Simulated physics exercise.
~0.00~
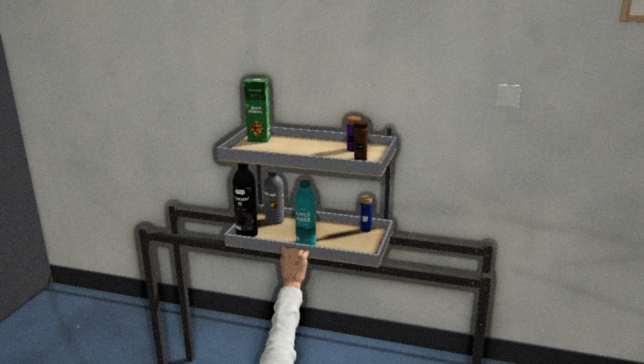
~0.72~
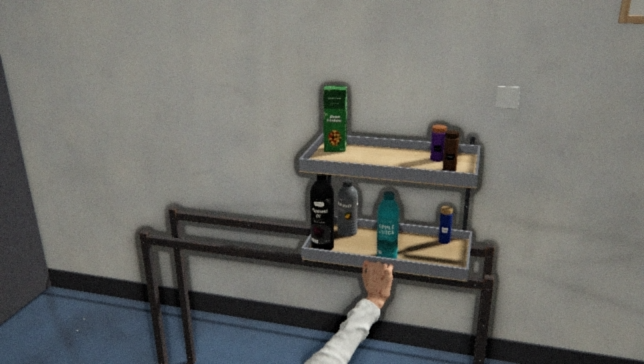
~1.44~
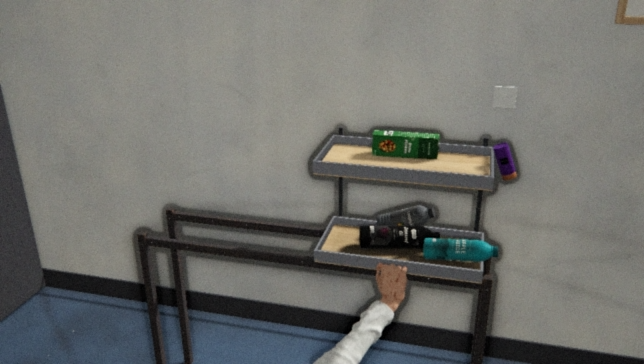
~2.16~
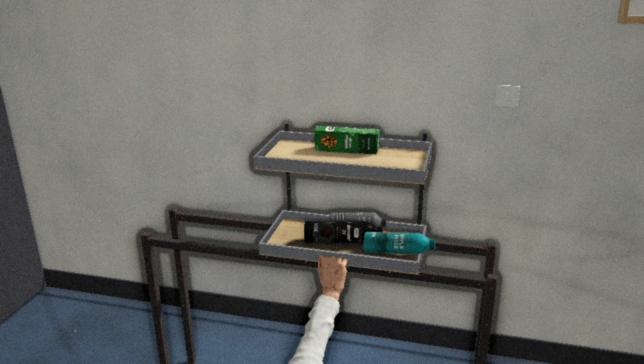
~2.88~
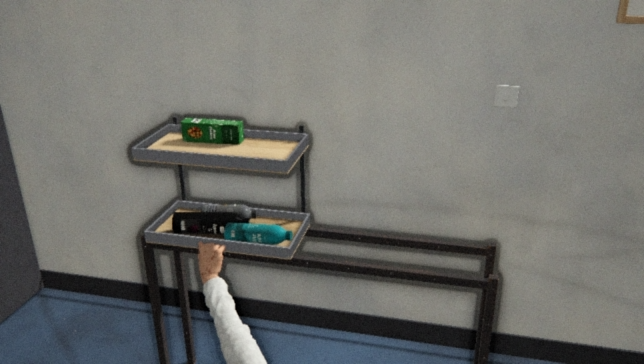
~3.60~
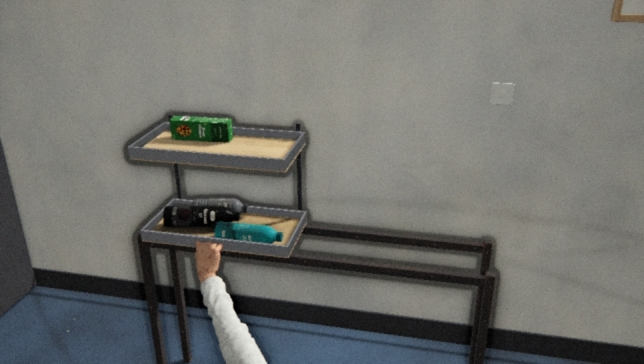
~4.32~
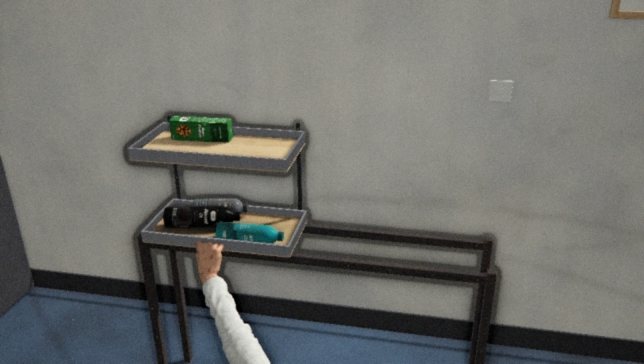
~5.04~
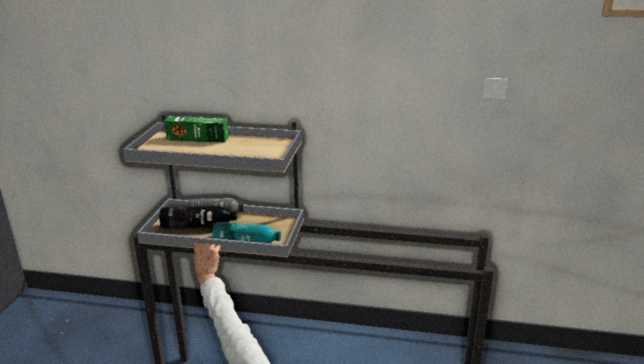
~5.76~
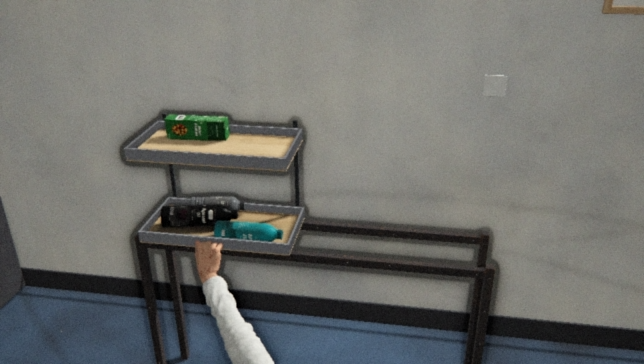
In a room with a grey wall and blue floor, seen from the front and slightly above, a two-level tray unit sits on a dark metal rail frame, with a white-sleeved hand at its lower edge. A green carton and two small shakers, purple and brown, stand on top, with black, grey and turquoise bottles and a blue shaker below. The unit slides right with the hand, and the items topple as the three shakers leave the trays. It then runs left to the far end and stays there, the carton and three bottles lying on their sides.
